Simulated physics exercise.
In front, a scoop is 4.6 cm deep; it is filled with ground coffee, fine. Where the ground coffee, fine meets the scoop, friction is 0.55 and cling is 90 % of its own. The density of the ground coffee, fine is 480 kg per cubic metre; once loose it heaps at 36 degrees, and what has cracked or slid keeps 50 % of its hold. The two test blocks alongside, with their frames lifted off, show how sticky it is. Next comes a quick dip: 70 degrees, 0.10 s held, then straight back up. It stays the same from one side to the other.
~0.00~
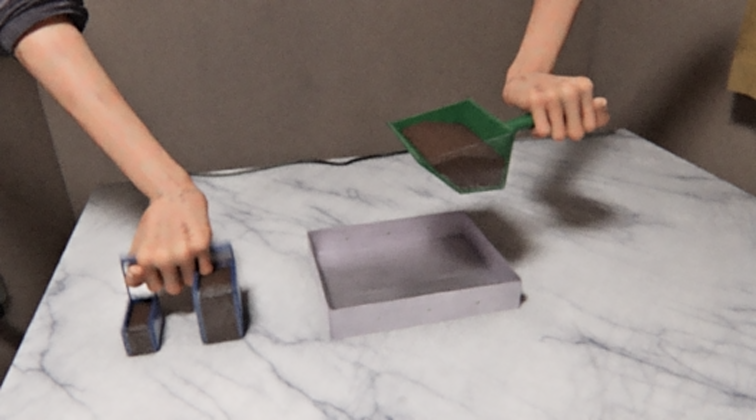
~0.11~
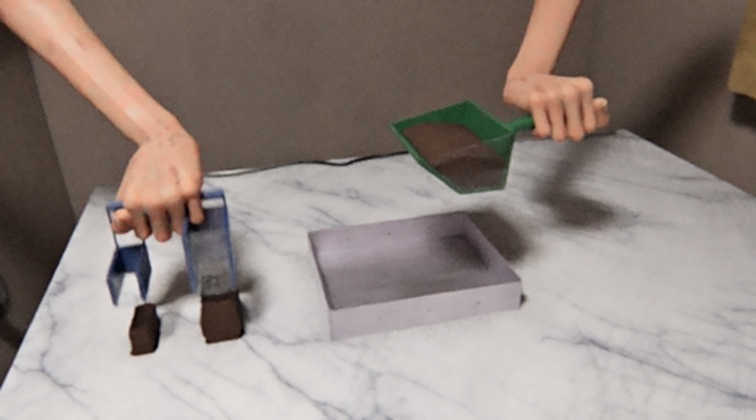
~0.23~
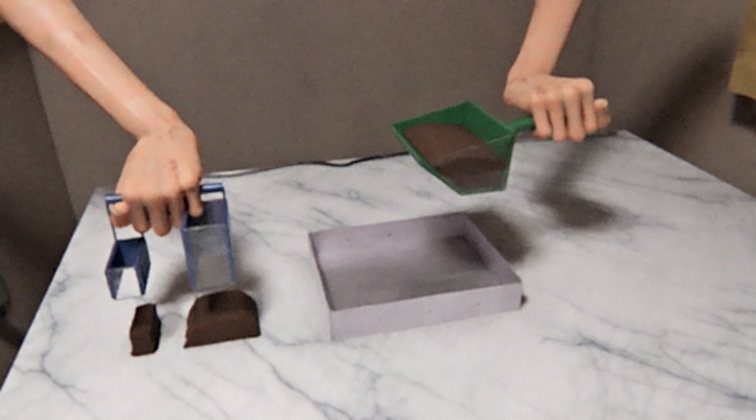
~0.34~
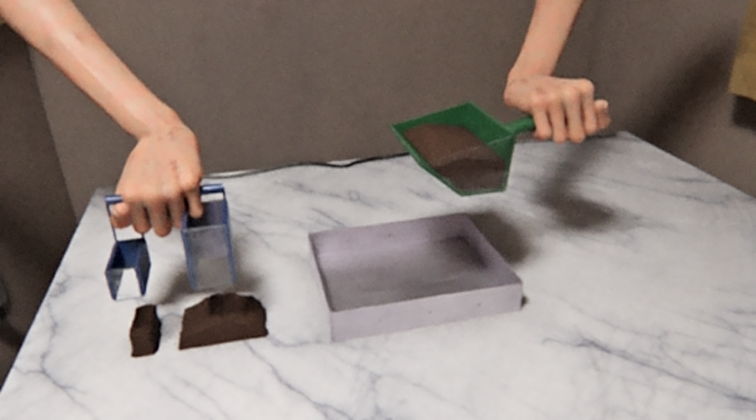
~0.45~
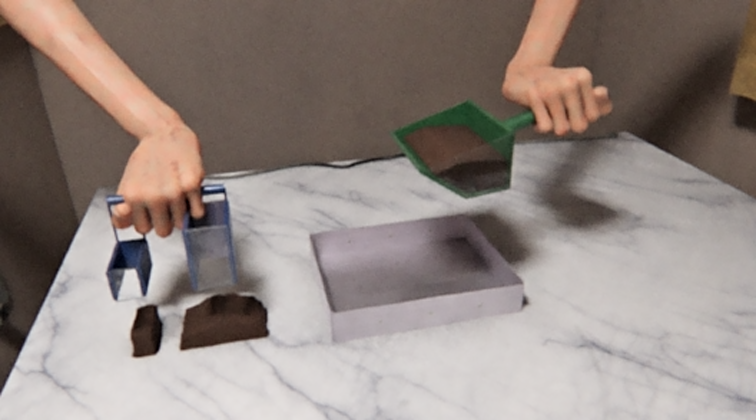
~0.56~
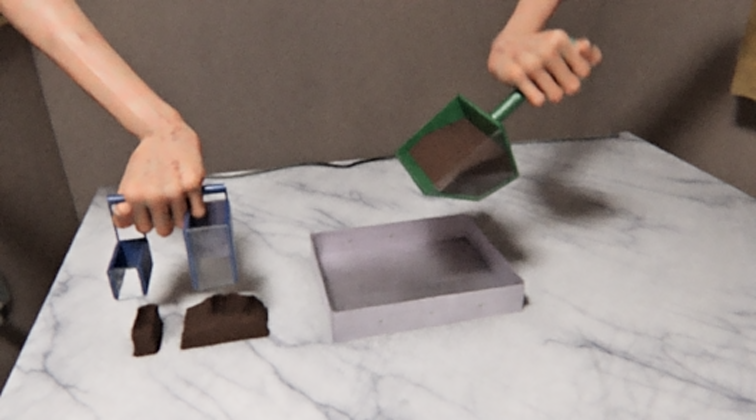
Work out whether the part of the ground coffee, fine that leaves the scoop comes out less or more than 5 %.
It comes out more.
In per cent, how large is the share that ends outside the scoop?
About 40 per cent.
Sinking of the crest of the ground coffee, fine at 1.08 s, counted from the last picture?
1.5 cm.
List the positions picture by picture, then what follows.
In the first picture, lip at (422, 159), tilt 0 degrees; crest of the ground coffee, fine at (462, 157); block heights 3.3 cm, 6.9 cm (left to right).
In the second picture, lip at (422, 160), tilt 0 degrees; crest of the ground coffee, fine at (462, 157); block heights 3.3 cm, 6.2 cm (left to right).
In the third picture, lip at (423, 161), tilt 0 degrees; crest of the ground coffee, fine at (463, 158); block heights 3.2 cm, 3.6 cm (left to right).
In the fourth picture, lip at (423, 162), tilt 0 degrees; crest of the ground coffee, fine at (463, 159); block heights 3.2 cm, 3.3 cm (left to right).
In the fifth picture, lip at (423, 169), tilt 6 degrees; crest of the ground coffee, fine at (469, 162); block heights 3.2 cm, 3.3 cm (left to right).
In the sixth picture, lip at (427, 191), tilt 28 degrees; crest of the ground coffee, fine at (505, 153); block heights 3.2 cm, 3.3 cm (left to right).
After 0.80 s, the scoop is at 69 degrees and 0 % has left it.
After 1.08 s, the scoop is at 56 degrees and 35 % has left it.
After 1.35 s, the scoop is at 3 degrees and 40 % has left it.
After 1.63 s, the scoop is at 0 degrees and 40 % has left it.
After 1.73 s, the scoop is at 0 degrees and 40 % has left it.
